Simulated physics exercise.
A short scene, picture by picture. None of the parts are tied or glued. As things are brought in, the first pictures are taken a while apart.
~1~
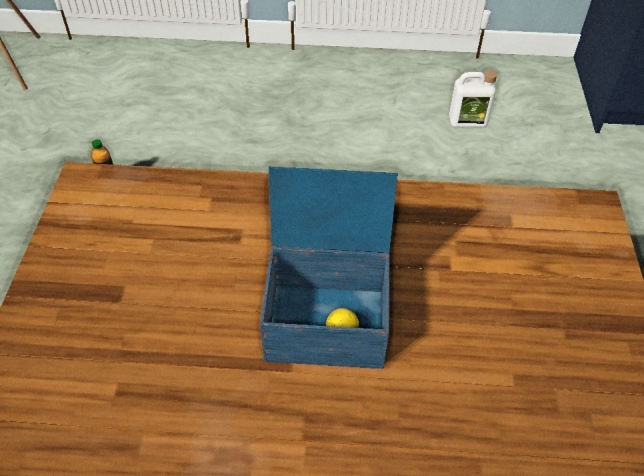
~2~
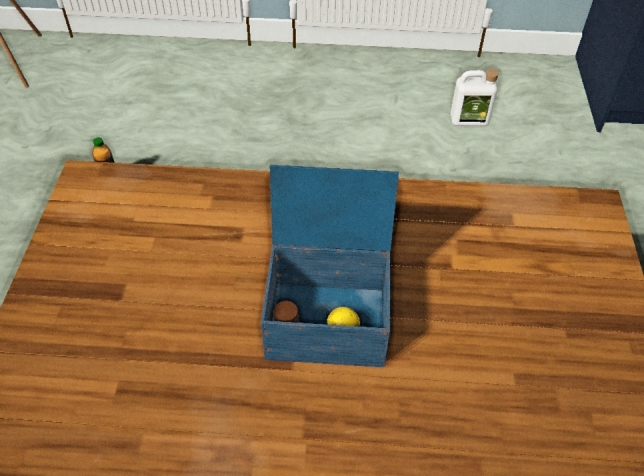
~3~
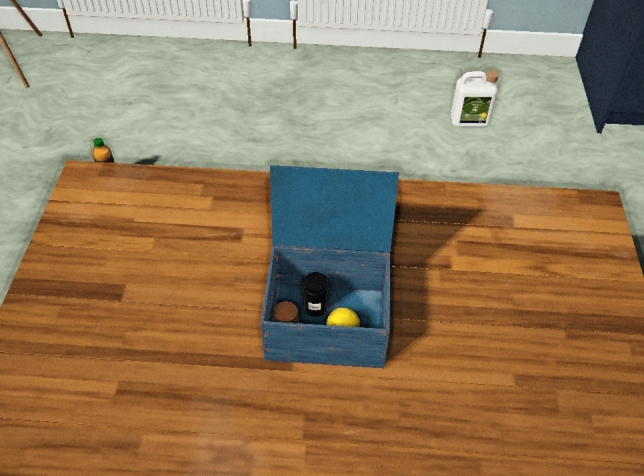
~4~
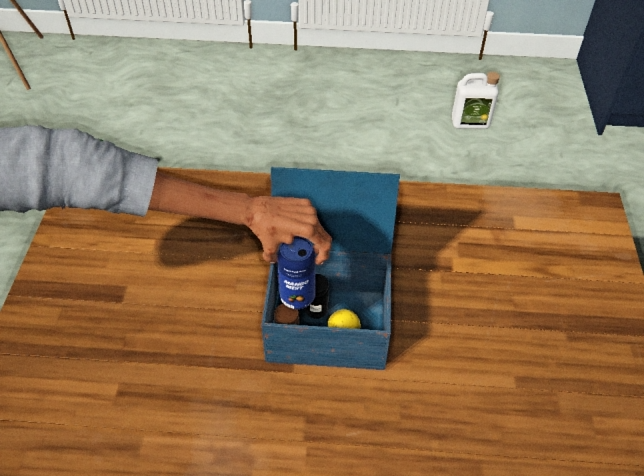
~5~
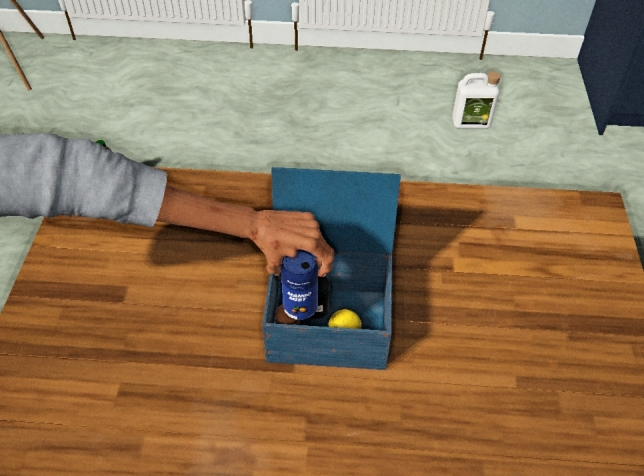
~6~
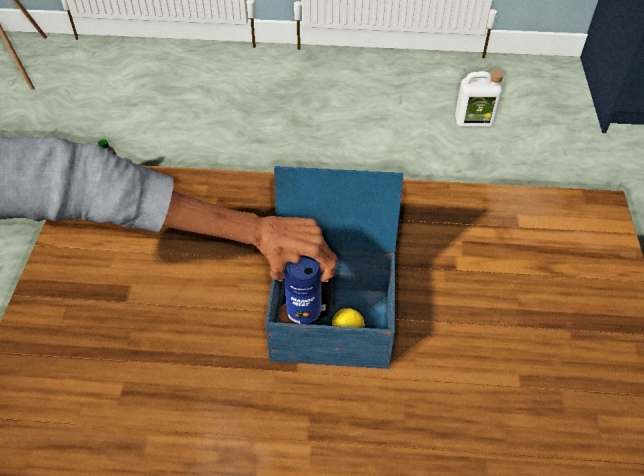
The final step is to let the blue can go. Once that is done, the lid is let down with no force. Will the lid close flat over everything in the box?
My guess is the lid ends up seated.
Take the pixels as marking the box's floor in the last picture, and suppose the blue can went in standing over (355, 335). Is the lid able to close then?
Note: It fails to lower.
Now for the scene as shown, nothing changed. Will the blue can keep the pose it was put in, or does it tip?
Once everything settles, the blue can ends up at a slant.
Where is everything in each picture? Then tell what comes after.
In the first frame, the last thing is not in view yet.
In the second frame, the last thing is not in view yet.
In the third frame, the last thing is not in view yet.
The fourth frame shows coming down; blue can (297, 275).
The fifth frame shows coming down; blue can (300, 286); black shaker (317, 296).
The sixth frame shows put in, still held; blue can (303, 291).
Then, 0.60 s after the last picture, blue can on its side near (350, 323).
Then, 1.10 s after the last picture, lid starting down; blue can on its side near (339, 337); yellow ball rolled about its own width.
Then, 1.60 s after the last picture, lid 57° above the rim; blue can on its side near (339, 337); yellow ball rolled about its own width.
Then, 1.90 s after the last picture, lid 19° above the rim; blue can on its side near (339, 336); yellow ball rolled about its own width.
At rest, lid shut; tipped over in the box, blue can; moved from the start, yellow ball; the other 2 in place. Seen from the same camera at the end, blue can near (339, 337).
